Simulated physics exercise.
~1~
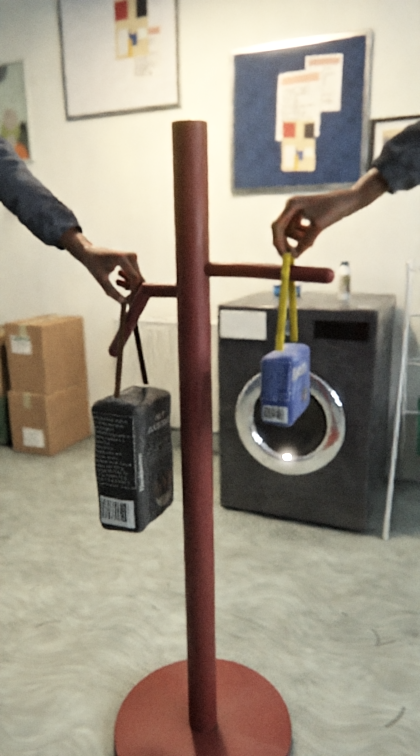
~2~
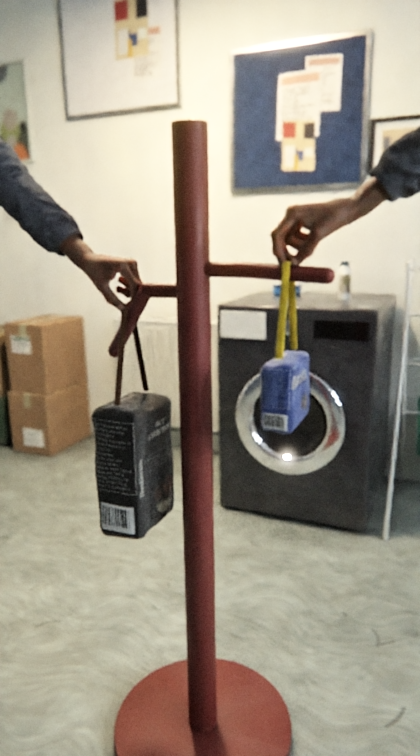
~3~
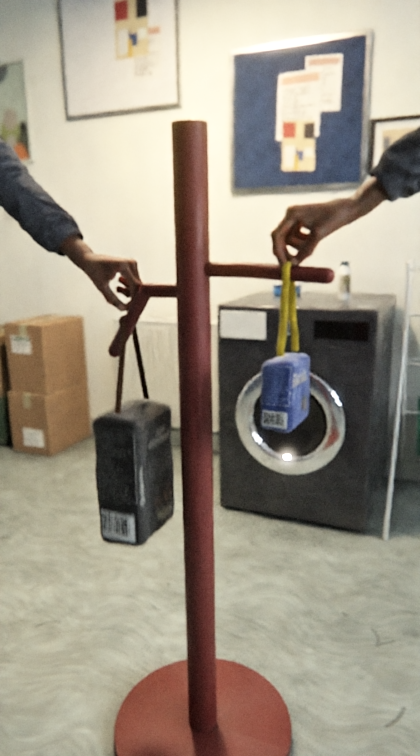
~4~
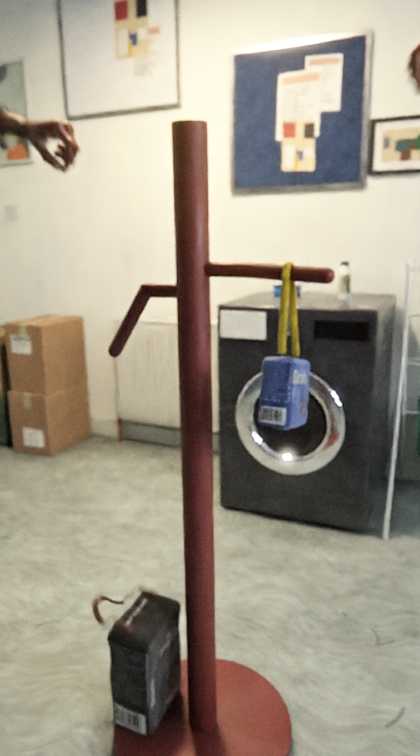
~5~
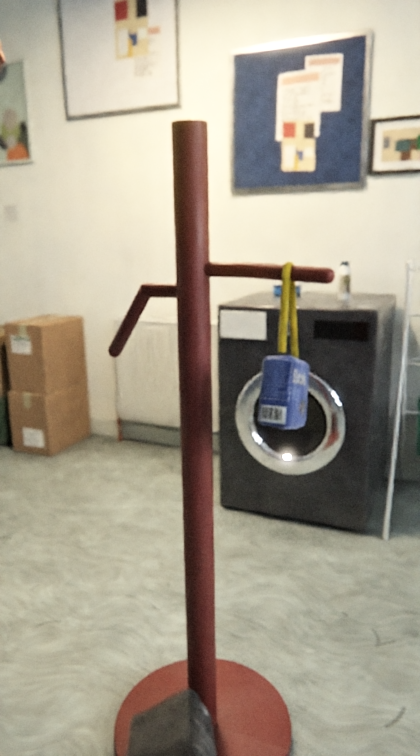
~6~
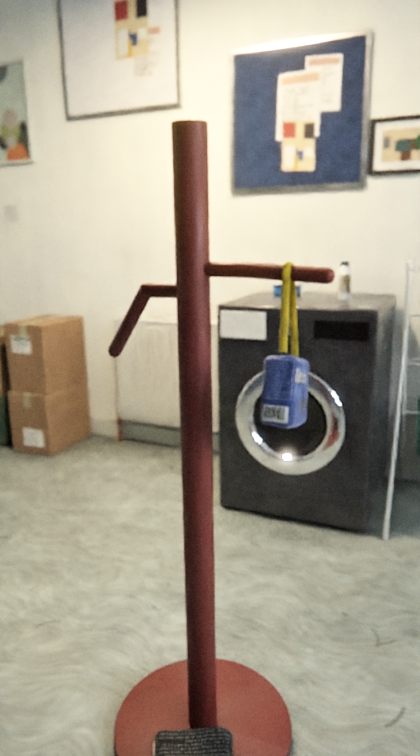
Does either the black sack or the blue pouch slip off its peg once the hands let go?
Yes, the black sack slips off the left peg and ends up on the floor. The blue pouch stays hanging on the right peg.
